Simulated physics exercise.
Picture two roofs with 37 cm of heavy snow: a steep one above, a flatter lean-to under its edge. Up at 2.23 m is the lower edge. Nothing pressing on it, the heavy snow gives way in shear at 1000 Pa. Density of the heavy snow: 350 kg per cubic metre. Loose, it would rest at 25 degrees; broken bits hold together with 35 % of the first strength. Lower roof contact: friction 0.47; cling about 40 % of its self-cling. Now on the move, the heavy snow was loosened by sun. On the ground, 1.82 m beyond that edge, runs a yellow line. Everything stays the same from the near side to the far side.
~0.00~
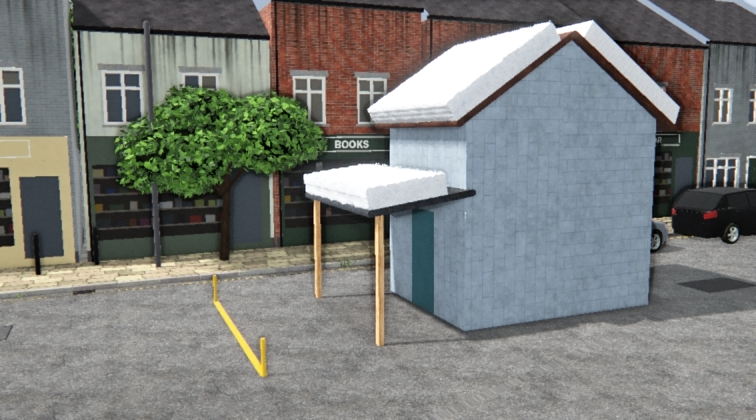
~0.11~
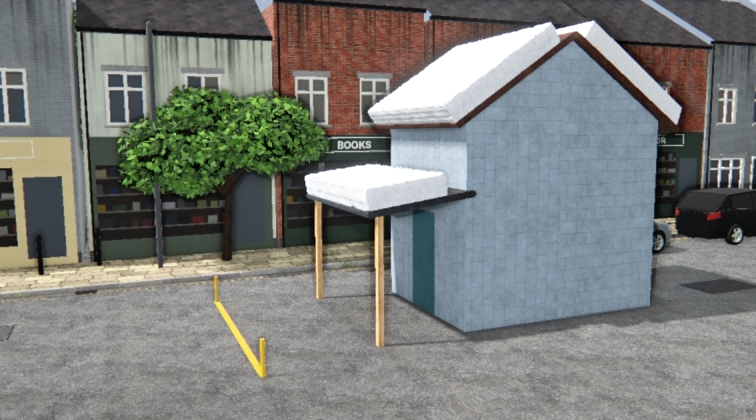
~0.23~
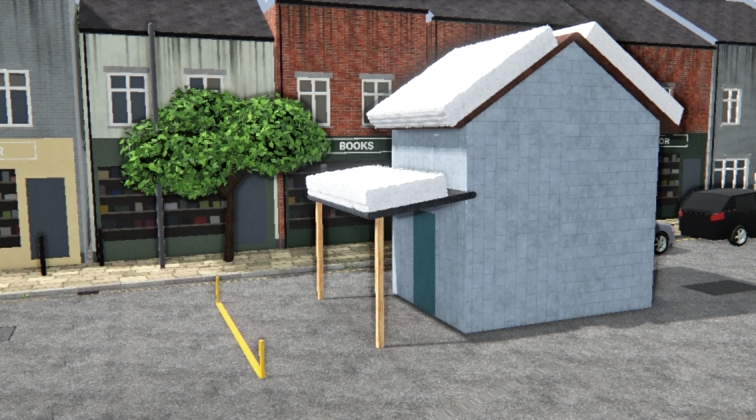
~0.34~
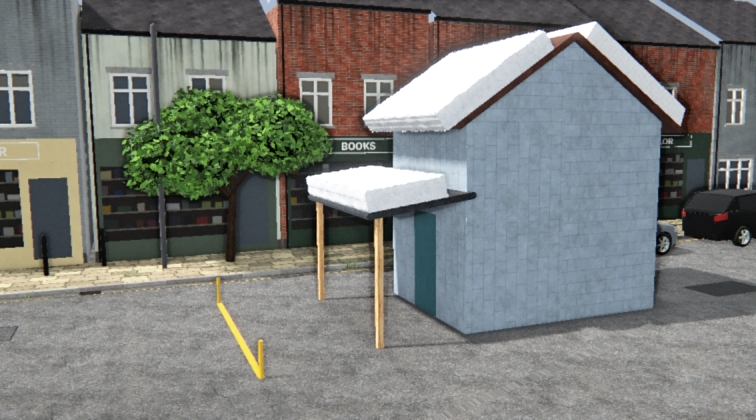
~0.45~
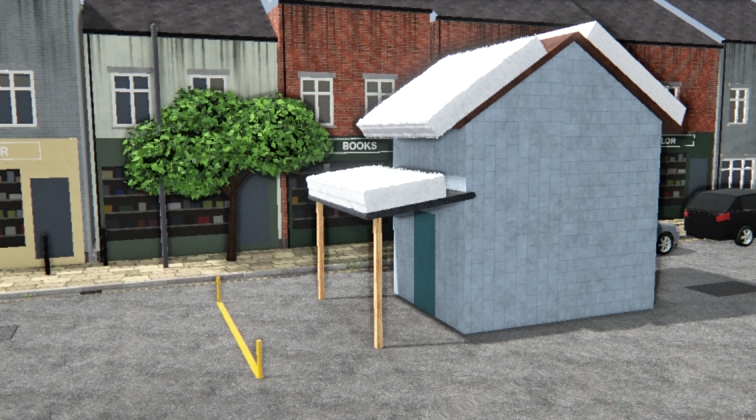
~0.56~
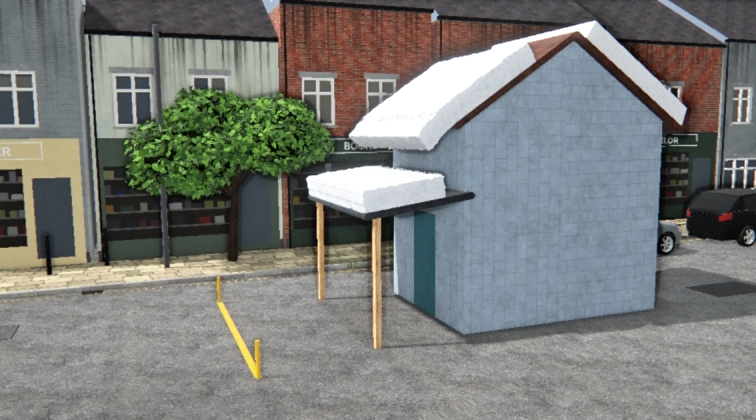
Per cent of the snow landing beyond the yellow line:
Roughly 21 %.
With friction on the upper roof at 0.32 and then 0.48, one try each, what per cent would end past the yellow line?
I'd expect around 12 percent, then around 0 percent.
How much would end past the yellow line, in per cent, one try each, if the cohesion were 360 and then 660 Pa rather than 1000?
First 40 %, second 30 %.
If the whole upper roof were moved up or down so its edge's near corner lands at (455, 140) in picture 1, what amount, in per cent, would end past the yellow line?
That would come to around 10 %.
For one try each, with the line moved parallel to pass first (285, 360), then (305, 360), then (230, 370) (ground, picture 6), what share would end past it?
In turn about 35 %, 45 %, 16 %.
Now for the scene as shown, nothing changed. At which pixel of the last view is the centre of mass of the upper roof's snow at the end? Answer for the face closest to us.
At about (287, 316).
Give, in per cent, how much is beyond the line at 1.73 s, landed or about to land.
Around 0 percent of it.
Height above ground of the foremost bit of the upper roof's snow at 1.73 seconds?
0.0 m, roughly.
After 1.10 s, none is below the lower edge and 0 % is past the line.
After 1.73 s, 42 % is below the lower edge and 0 % is past the line.
After 2.37 s, 58 % is below the lower edge and 22 % is past the line.
After 3.00 s, 60 % is below the lower edge and 21 % is past the line.
After 6.00 s, at the end, 61 % is below the lower edge and 21 % is past the line.
